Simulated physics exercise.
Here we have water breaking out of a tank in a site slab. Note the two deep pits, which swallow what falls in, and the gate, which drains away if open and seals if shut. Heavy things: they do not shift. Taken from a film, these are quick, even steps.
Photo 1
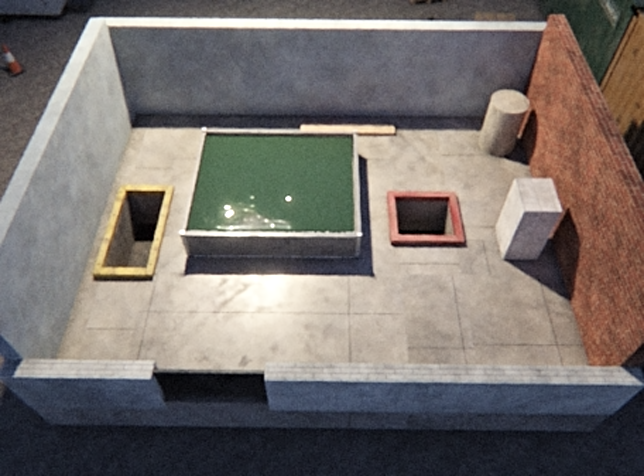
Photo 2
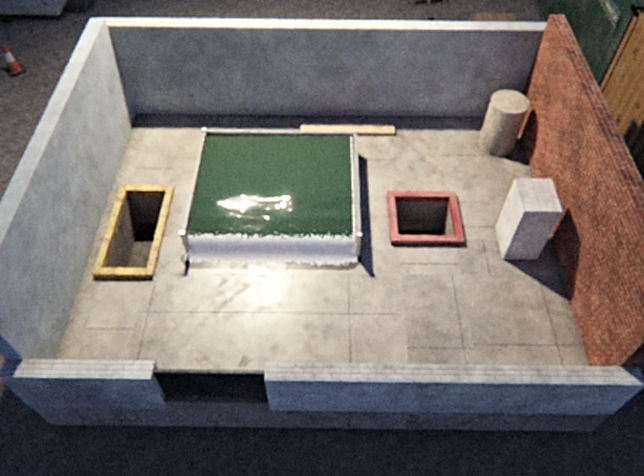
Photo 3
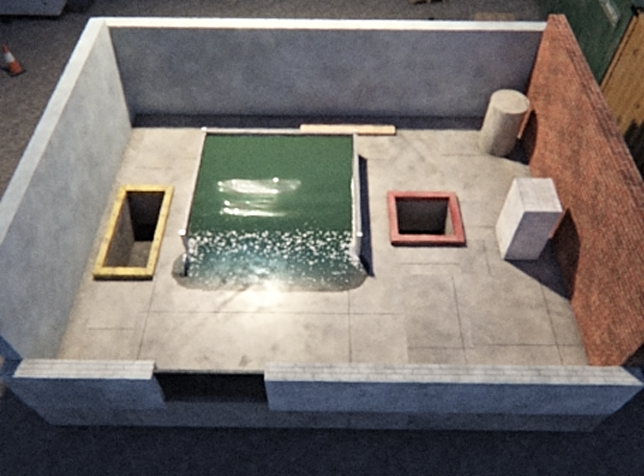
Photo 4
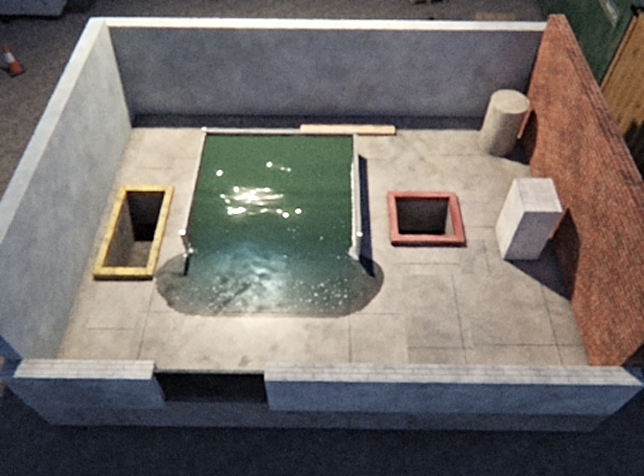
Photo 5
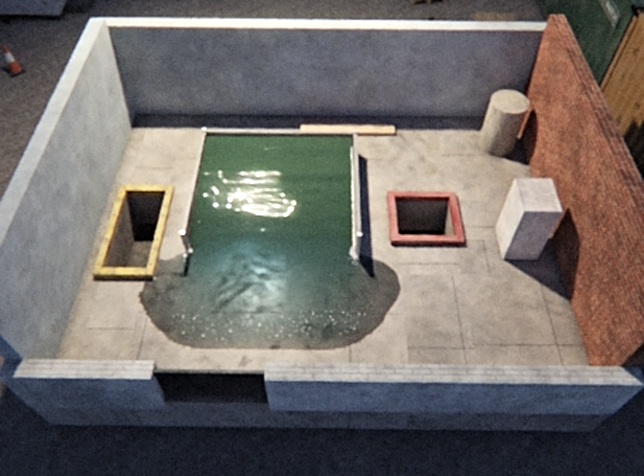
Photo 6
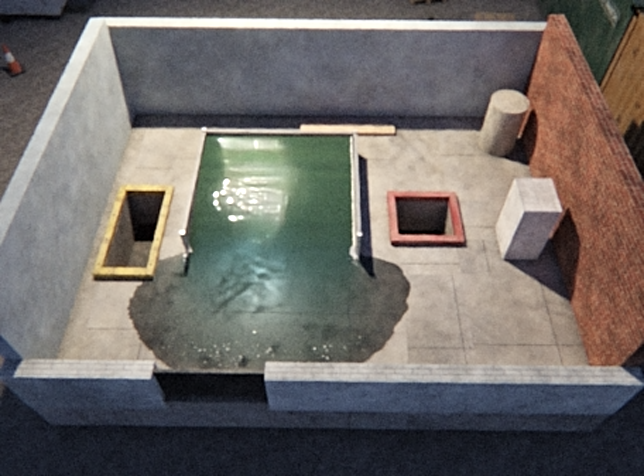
In a walled concrete yard with a yellow-rimmed pit on the left and a red-rimmed pit on the right, a raised tank of green water sits still. Its near side gives way and water pours onto the slab, then fans out in a widening, darkening sheet that reaches the gap in the front wall.
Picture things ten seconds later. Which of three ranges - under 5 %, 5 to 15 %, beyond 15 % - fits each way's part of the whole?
For the gate, under 5 %; for the red pit, under 5 %; for the yellow pit, 5 to 15 %.
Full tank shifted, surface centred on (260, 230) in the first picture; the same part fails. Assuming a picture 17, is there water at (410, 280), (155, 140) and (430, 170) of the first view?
In sequence: Unflooded, next unflooded, then unflooded.
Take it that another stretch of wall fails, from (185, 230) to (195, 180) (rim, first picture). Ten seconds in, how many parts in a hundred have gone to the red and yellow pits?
Estimates in per cent: Red 0, yellow 45.
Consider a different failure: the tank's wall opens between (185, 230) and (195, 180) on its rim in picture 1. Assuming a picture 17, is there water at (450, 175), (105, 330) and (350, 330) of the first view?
Listed in order, they come out without a puddle, sitting in a pool and without a puddle.
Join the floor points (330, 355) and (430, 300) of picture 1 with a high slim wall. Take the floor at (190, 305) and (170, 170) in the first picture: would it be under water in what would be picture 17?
Taking them in the order asked, the first is inundated and the second is not reached.
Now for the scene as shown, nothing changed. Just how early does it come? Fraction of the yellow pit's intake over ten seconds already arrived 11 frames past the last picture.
Roughly 0 percent.
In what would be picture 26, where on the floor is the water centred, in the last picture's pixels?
My guess is about (271, 296).
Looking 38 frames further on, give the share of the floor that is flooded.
Some 75 in a hundred.
A moment on, water covers 30 % of the floor; the gate 0 %, the red pit 0 %, the yellow pit 0 %.
Next, water covers 35 % of the floor; the gate 0 %, the red pit 0 %, the yellow pit 0 %.
Then, water covers 45 % of the floor; the gate 0 %, the red pit 0 %, the yellow pit 1 %.
Later, water covers 75 % of the floor; the gate 0 %, the red pit 0 %, the yellow pit 7 %.
In the end, water covers 95 % of the floor; the gate 0 %, the red pit 0 %, the yellow pit 7 %.
